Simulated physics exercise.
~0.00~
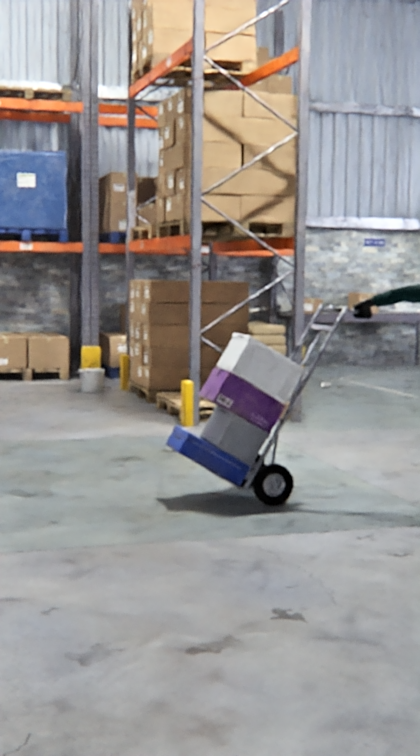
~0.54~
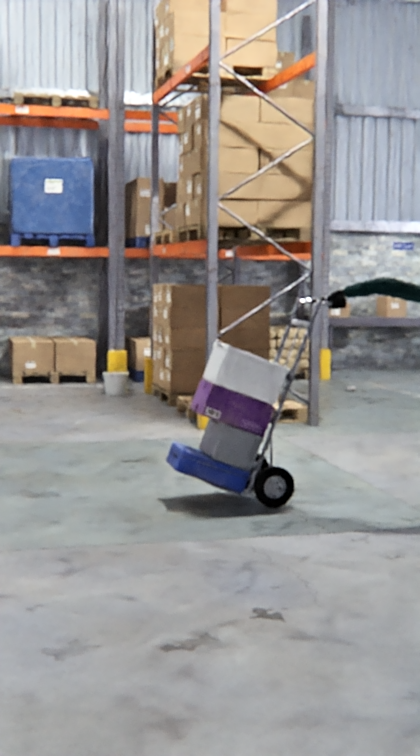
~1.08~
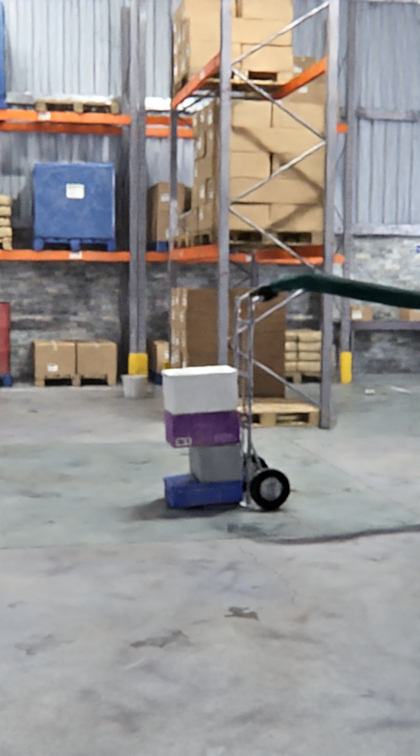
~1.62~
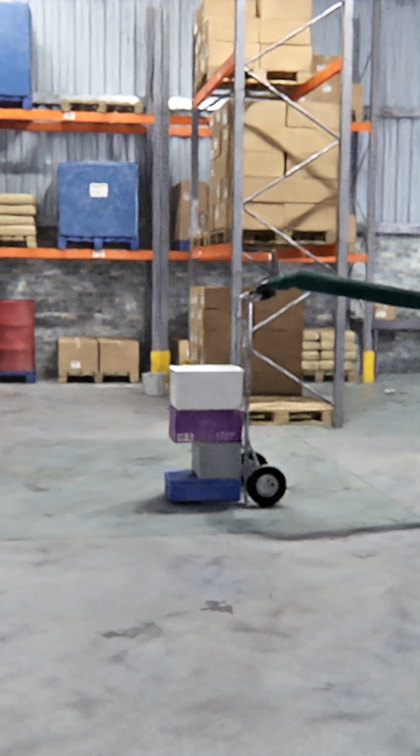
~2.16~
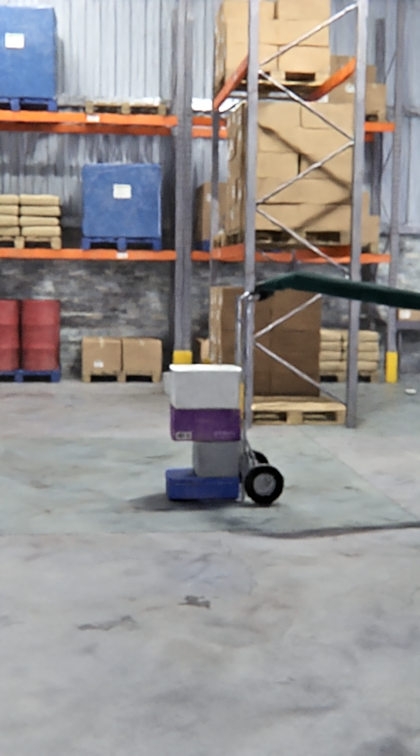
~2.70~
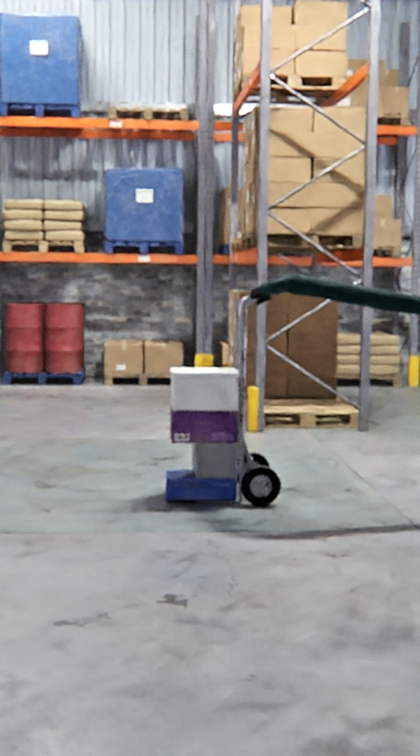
A dark green-sleeved arm reaches in from the right, gripping the handle of a tilted hand truck in a warehouse seen from the side. Behind it stand orange-beamed racks of cartons, a blue crate and pale sacks. The truck carries a blue toolbox at the bottom, then a grey tote, a purple box and a white tote on top. The arm swings the truck upright until its load rests level at the floor. The stack stays together, and the truck stands still as the view drifts sideways, with nothing fallen.
